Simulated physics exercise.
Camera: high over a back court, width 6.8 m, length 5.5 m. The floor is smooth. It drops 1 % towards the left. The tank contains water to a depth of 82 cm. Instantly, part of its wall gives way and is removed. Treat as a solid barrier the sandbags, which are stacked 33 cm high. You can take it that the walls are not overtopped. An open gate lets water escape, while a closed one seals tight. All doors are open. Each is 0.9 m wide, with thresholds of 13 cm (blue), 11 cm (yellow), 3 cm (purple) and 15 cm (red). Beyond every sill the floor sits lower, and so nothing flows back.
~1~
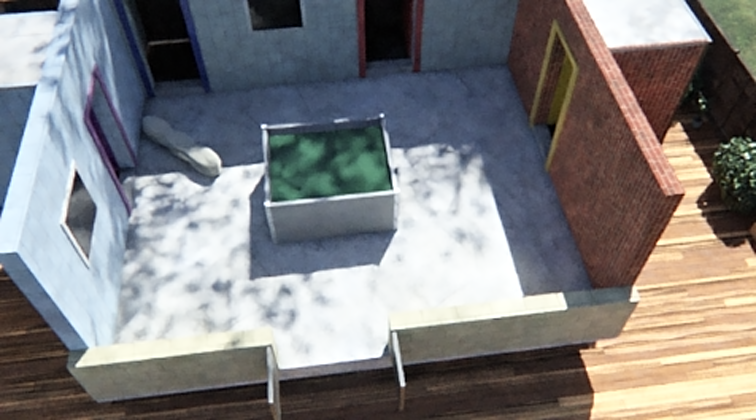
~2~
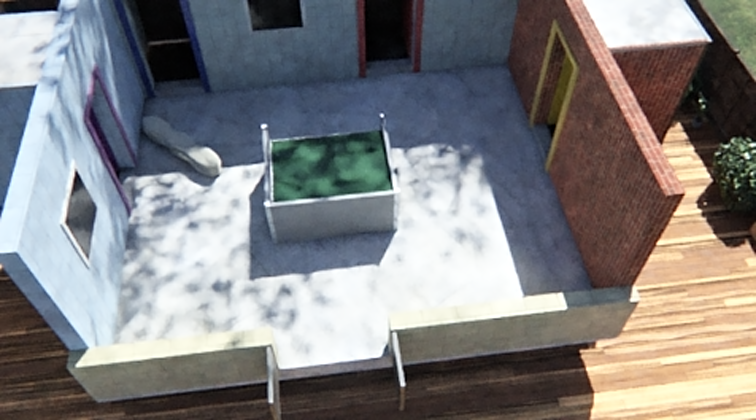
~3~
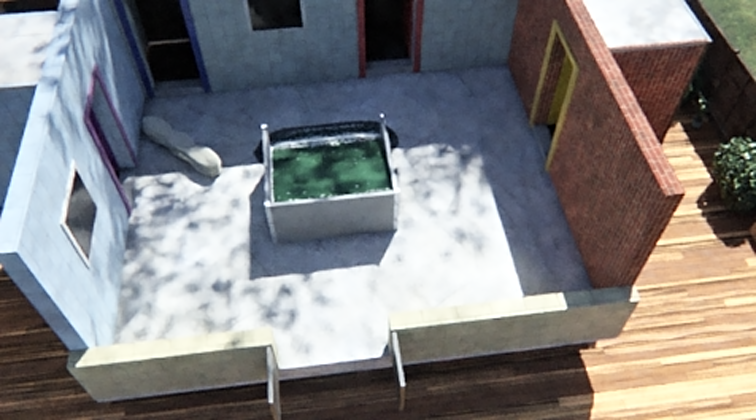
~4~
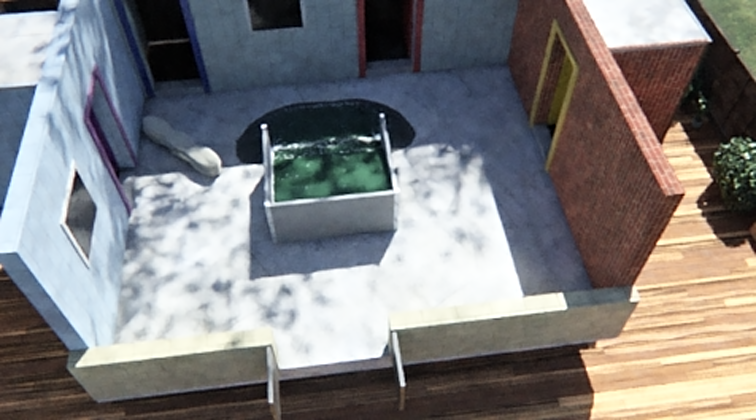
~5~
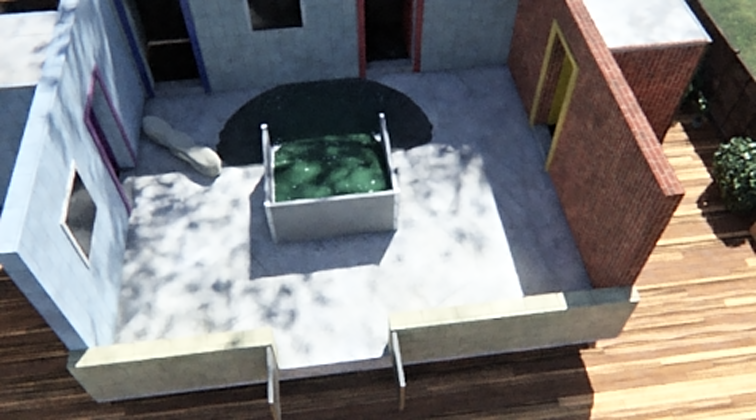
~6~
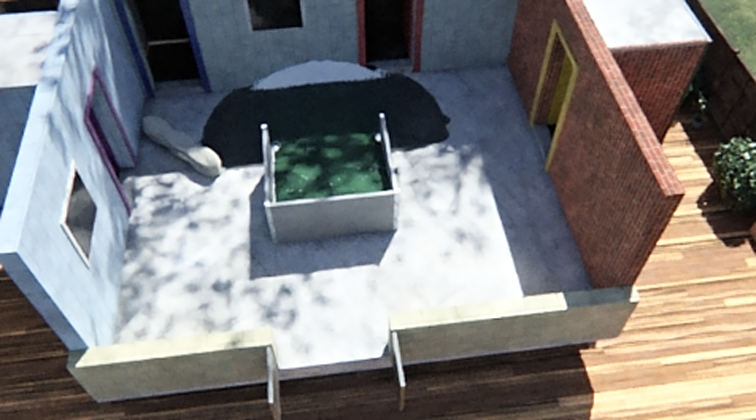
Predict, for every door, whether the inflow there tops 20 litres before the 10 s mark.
Prediction: At the blue door it tops 20 litres; at the yellow door it falls short of 20 litres; at the purple door it falls short of 20 litres; at the red door it tops 20 litres.
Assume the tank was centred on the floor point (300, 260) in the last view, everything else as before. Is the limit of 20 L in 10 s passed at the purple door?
So then, purple goes beyond.
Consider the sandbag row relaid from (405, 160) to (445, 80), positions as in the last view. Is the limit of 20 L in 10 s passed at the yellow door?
Then the yellow door stays short of the limit.
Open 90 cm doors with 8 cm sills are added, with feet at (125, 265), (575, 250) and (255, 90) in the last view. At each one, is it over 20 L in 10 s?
In that order: Below, not over, over.
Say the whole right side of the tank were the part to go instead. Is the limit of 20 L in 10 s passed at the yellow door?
Then: Yellow above.
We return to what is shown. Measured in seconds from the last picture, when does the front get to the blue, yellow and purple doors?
Arrival times: Blue 0.3 seconds, yellow 1.8 seconds, purple 1.4 seconds.
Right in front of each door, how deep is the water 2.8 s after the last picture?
Depths: Blue door 27 cm, yellow door 11 cm, purple door 2 cm, red door 12 cm.
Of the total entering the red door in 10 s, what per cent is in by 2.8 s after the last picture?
Fraction in by then: Around 100 per cent.
Then, 0.7 s after the last picture water covers 25 % of the floor and is deepest (49 cm) near (313, 89); blue door 14 cm at the sill, 0 L in, yellow door not reached, purple door not reached, red door 30 cm at the sill, 30 L in.
Then, 1.5 s after the last picture water covers 30 % of the floor and is deepest (46 cm) near (142, 127); blue door 15 cm at the sill, 2 L in, yellow door not reached, purple door 4 cm at the sill, 0 L in, red door 24 cm at the sill, 77 L in.
Then, 2.8 s after the last picture water covers 55 % of the floor and is deepest (28 cm) near (145, 99); blue door 27 cm at the sill, 79 L in, yellow door 11 cm at the sill, 0 L in, purple door 2 cm at the sill, 0 L in, red door 12 cm at the sill, 91 L in.
Then, 5.3 s after the last picture water covers 85 % of the floor and is deepest (14 cm) near (145, 99); blue door 13 cm at the sill, 136 L in, yellow door 6 cm at the sill, 0 L in, purple door 1 cm at the sill, 0 L in, red door 7 cm at the sill, 92 L in.
Then, 9.3 s after the last picture water covers 95 % of the floor and is deepest (11 cm) near (111, 373); blue door 6 cm at the sill, 138 L in, yellow door 4 cm at the sill, 0 L in, purple door 4 cm at the sill, 0 L in, red door 5 cm at the sill, 92 L in.
